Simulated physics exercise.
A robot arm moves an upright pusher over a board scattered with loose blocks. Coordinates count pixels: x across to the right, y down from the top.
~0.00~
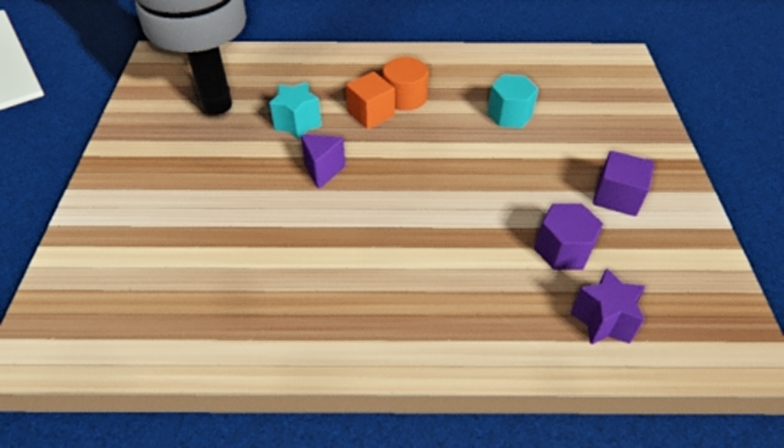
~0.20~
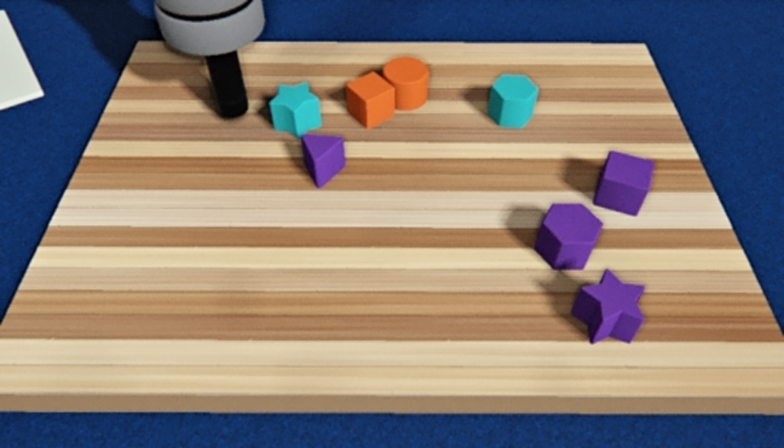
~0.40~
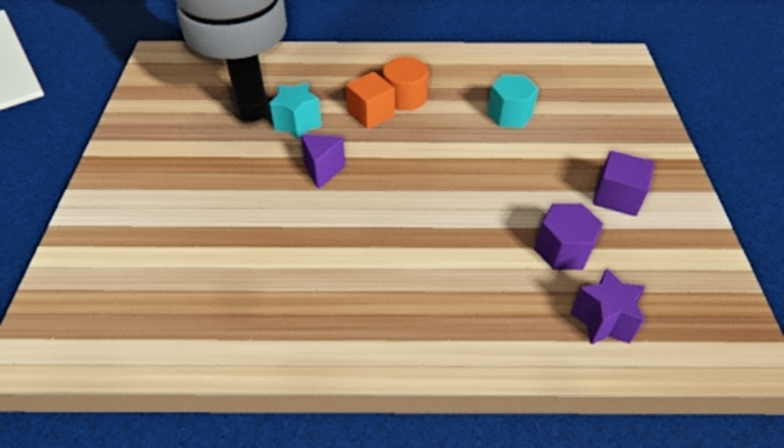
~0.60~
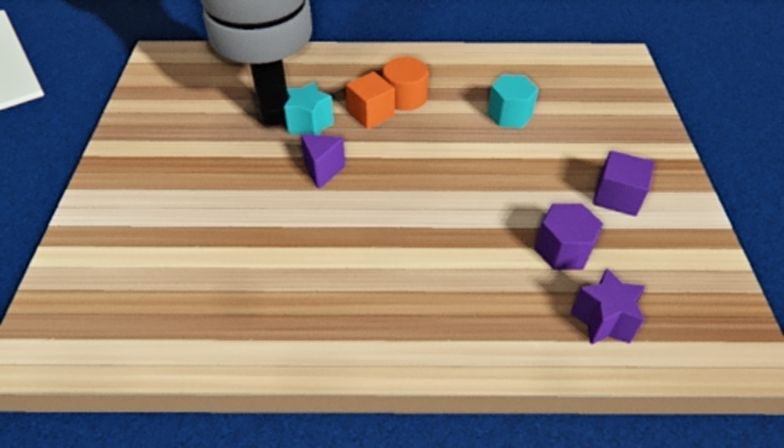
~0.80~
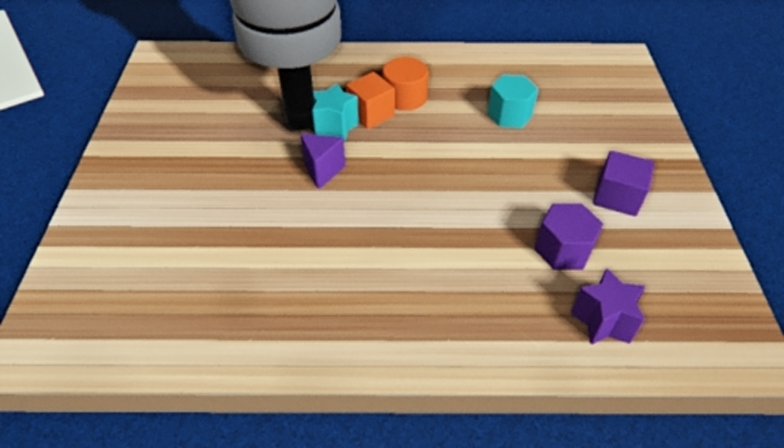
A robot arm with an upright black pusher moved right across the back of a striped wooden board, met the turquoise star block and nudged it a short way right, toward the orange square block.
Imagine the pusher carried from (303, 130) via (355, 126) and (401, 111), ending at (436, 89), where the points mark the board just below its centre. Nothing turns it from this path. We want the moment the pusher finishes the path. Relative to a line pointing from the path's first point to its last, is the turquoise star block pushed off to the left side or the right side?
With start-to-end as forward, it shifts right.
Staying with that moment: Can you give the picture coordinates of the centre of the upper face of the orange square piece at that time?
In the picture, that point is around (505, 66).
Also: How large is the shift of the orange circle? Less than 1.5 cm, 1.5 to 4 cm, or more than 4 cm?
My prediction: Over 4 cm.
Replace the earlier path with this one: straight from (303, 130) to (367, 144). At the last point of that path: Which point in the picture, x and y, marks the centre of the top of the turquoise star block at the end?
Its top face will be centred at roughly (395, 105).
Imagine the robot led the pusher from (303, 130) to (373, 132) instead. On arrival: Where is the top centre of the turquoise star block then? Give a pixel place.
It will end up at (405, 99).
On the path given first. One third of the way, pusher (356, 117); turquoise star block (387, 95); orange square piece (420, 82); orange circle (435, 58).
Two thirds of the way, pusher (402, 103); turquoise star block (435, 84), turned 15° clockwise; orange square piece (469, 75); orange circle (455, 49).
At the end, pusher (437, 81); turquoise star block (468, 69), turned 30° clockwise; orange square piece (505, 66), turned 20° clockwise; orange circle (459, 44); turquoise six-sided block (525, 88), turned 30° clockwise.
